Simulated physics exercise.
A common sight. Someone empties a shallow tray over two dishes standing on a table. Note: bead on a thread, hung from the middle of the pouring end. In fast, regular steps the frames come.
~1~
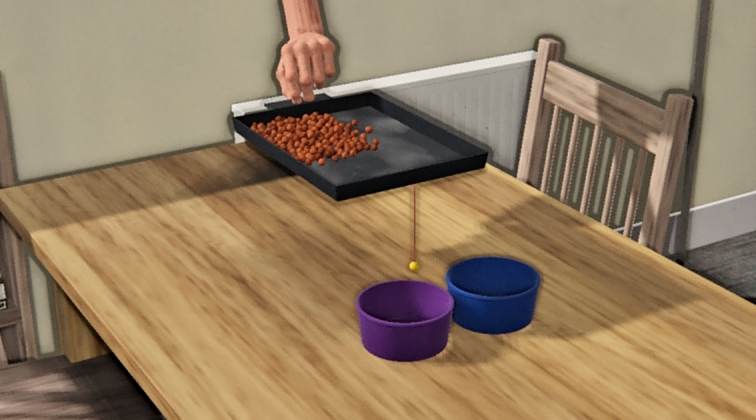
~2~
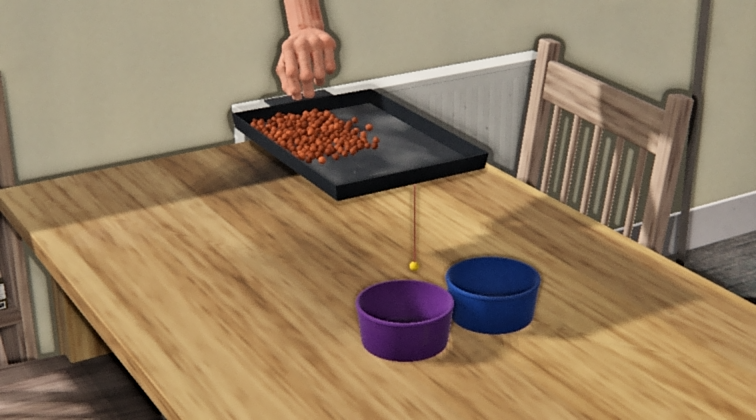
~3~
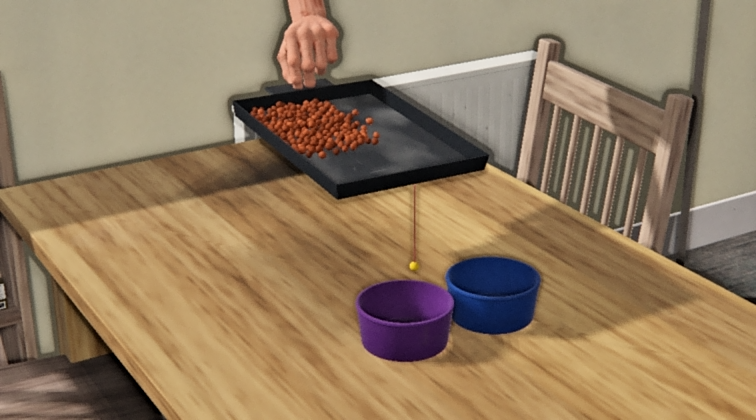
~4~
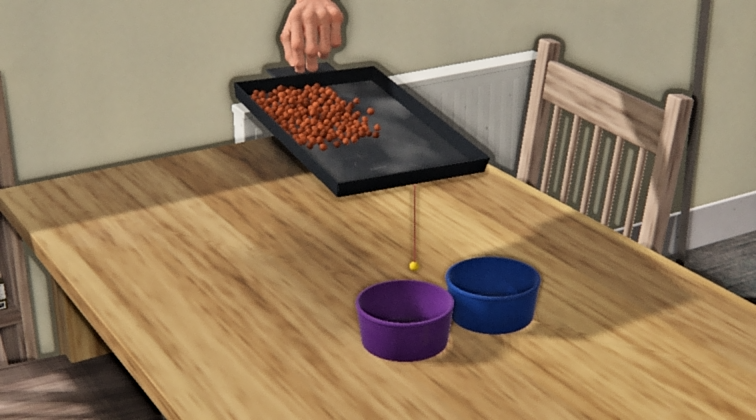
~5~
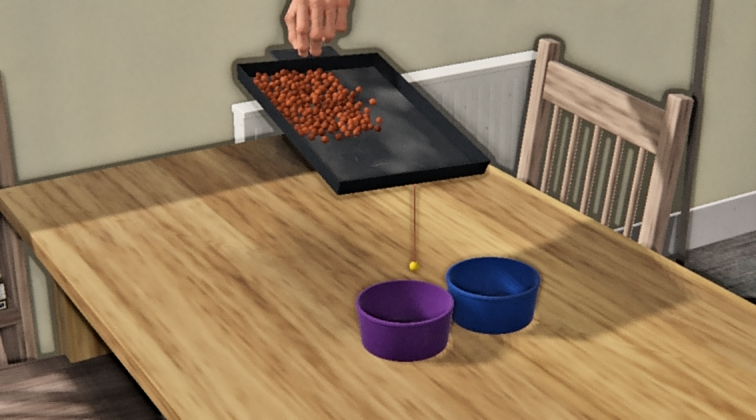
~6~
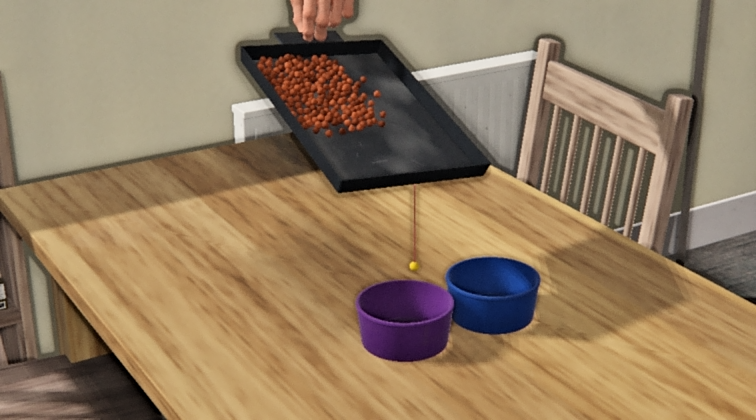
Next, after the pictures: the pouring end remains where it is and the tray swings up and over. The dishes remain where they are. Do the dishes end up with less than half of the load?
I expect the dishes to end up with the bulk of the load.
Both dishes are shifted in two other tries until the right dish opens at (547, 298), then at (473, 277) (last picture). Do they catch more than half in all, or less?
In the first position a minority, in the second a majority.
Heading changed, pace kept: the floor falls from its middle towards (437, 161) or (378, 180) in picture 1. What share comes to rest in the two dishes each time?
Well, 50 percent for one and then 50 percent for the other.
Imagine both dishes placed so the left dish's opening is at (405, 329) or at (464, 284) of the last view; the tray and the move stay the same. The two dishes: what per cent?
20 and 60 in a hundred.
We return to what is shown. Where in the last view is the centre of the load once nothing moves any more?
Resting centre, last picture - approx. (493, 308).
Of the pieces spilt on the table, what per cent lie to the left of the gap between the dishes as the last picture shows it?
Estimate: About 20 percent.
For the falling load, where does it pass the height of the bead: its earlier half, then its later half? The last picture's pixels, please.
For the early half I get (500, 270), and for the late half (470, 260).
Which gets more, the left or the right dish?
Winner: The right side.
Shortly afterwards, tray tipped steeply; near two thirds on the tray; only a few in the right dish; only a few outside both; near a third in the air.
Next, tray tipped past a quarter turn; near a third on the tray; a little in the left dish; near a third in the right dish; a little outside both; a little in the air.
Some moments later, tray tipped past a quarter turn; a little in the left dish; near two thirds in the right dish; near a quarter outside both.
In the end, tray tipped past a quarter turn; a little in the left dish; near two thirds in the right dish; near a quarter outside both.
